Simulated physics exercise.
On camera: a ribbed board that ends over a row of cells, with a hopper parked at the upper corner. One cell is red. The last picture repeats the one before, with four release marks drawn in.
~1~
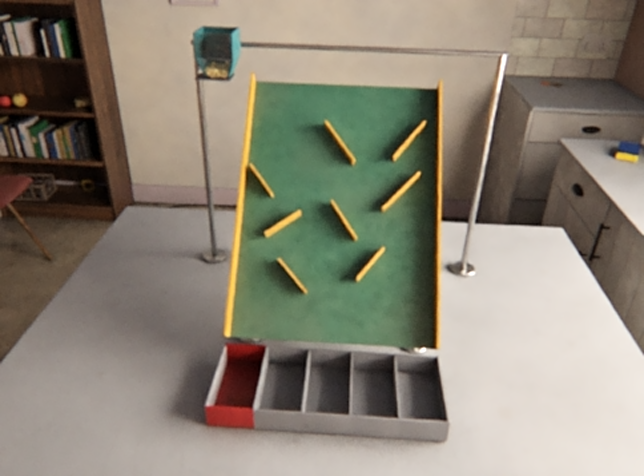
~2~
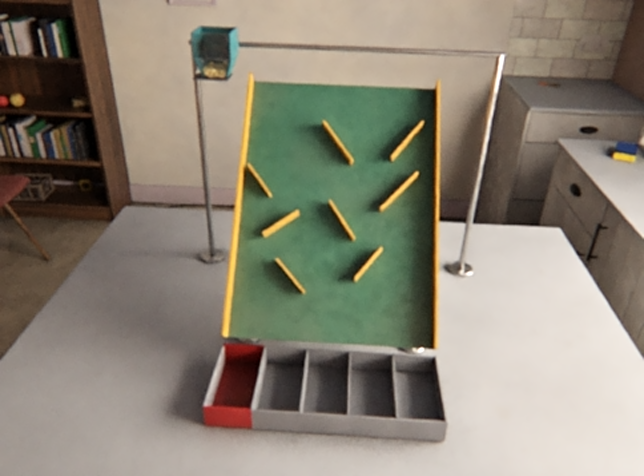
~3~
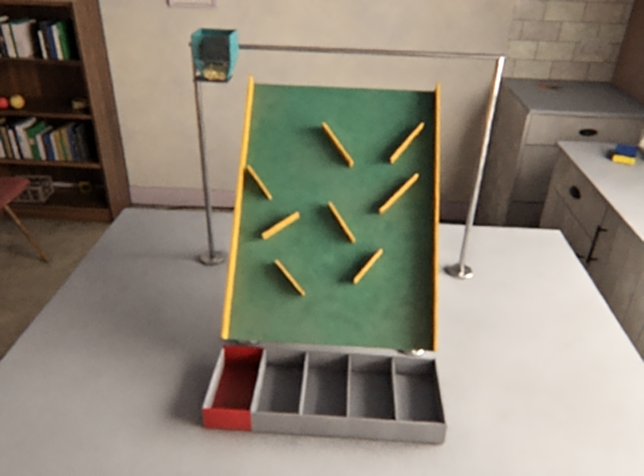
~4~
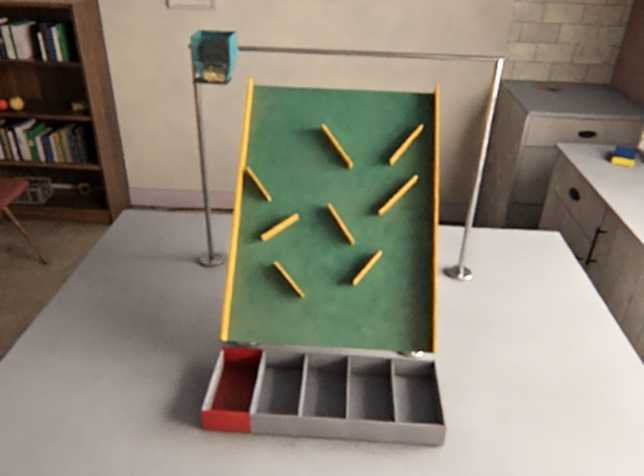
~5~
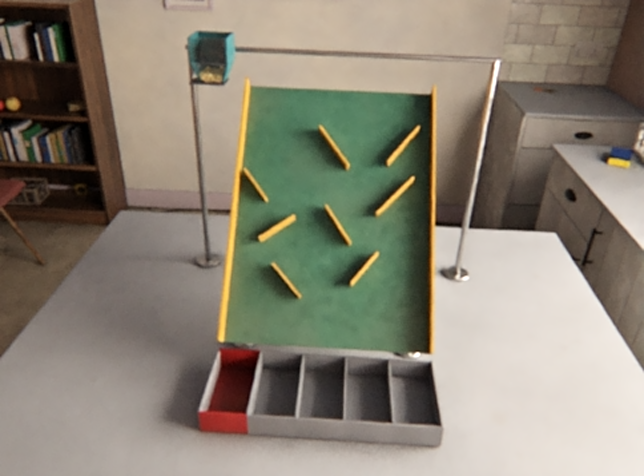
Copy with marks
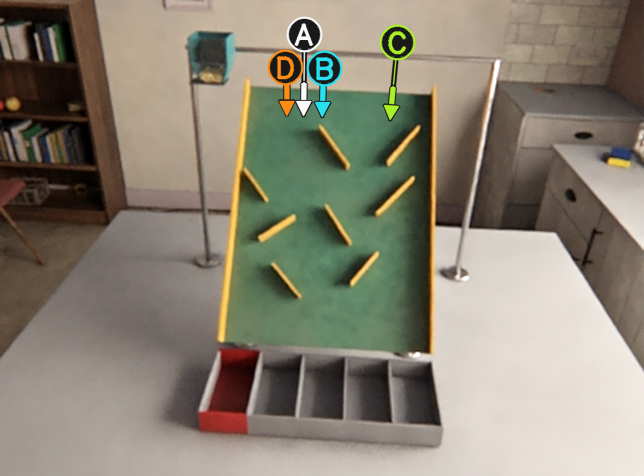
At the start, a green board with slanted yellow ribs leans above a row of five cells, the leftmost one red, with a small teal hopper at its upper left corner. The hopper stays in place and nothing on the board moves, while the whole view shifts very slightly through to the end.
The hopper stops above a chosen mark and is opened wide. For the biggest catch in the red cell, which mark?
Take D.
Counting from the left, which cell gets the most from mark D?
It is the first one.
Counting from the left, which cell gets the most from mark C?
The third.
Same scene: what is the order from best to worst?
D, A, B, C.
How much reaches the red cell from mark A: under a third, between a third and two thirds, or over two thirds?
Mark A gives between a third and two thirds.
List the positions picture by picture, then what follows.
In the first picture, hopper at (220, 72), soya beans, door shut.
In the second picture, ribs (324, 121) to (352, 160), (392, 157) to (423, 121), (248, 163) to (269, 193).
In the third picture, ribs (381, 210) to (417, 174), (263, 235) to (298, 213), (329, 202) to (354, 240).
In the fourth picture, ribs (276, 262) to (303, 295), (354, 283) to (381, 251).
In the fifth picture, red cell at (224, 421), number 1 of 5 from the left.
On the marked copy, mark A meets the board at (303, 110); mark B meets the board at (322, 111); mark C meets the board at (390, 114); mark D meets the board at (286, 110).
If A is chosen, about half in the red cell, about a third in other cells, a small part outside the box.
If B is chosen, about a third in the red cell, about half in other cells, a small part outside the box.
If C is chosen, none in the red cell, nearly all in other cells, a small part outside the box.
If D is chosen, about two thirds in the red cell, about a quarter in other cells, a small part outside the box.
